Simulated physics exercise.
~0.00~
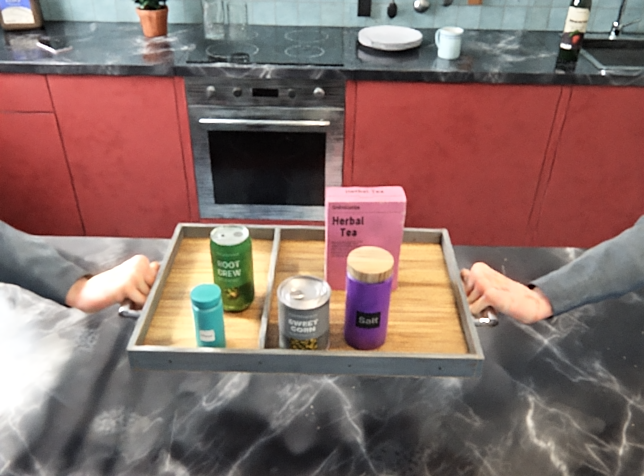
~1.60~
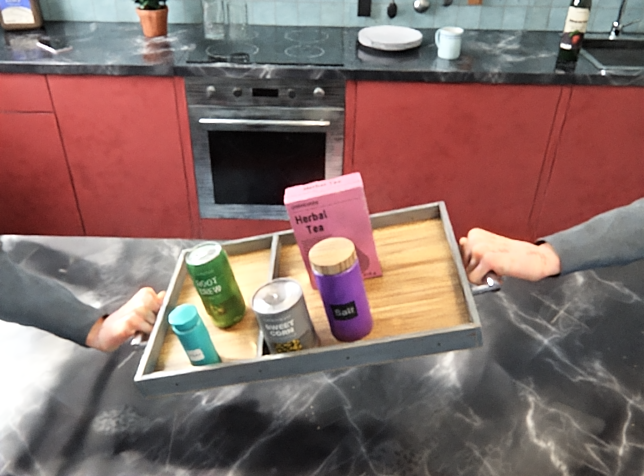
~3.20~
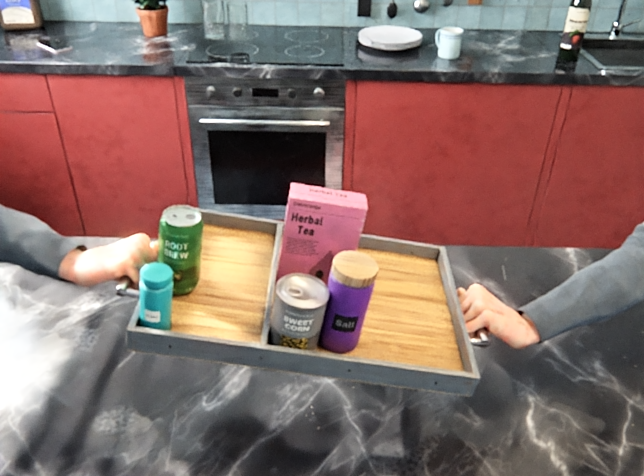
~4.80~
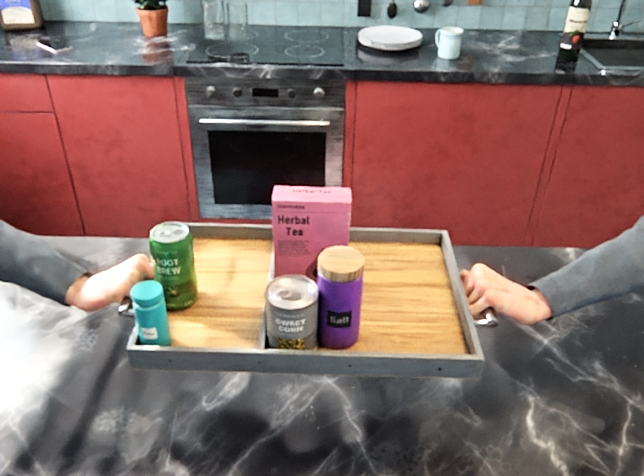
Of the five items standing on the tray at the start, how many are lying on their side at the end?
None of them are. The pink packet, green can, turquoise shaker, purple jar and grey tin are all still upright when the tray is level again.
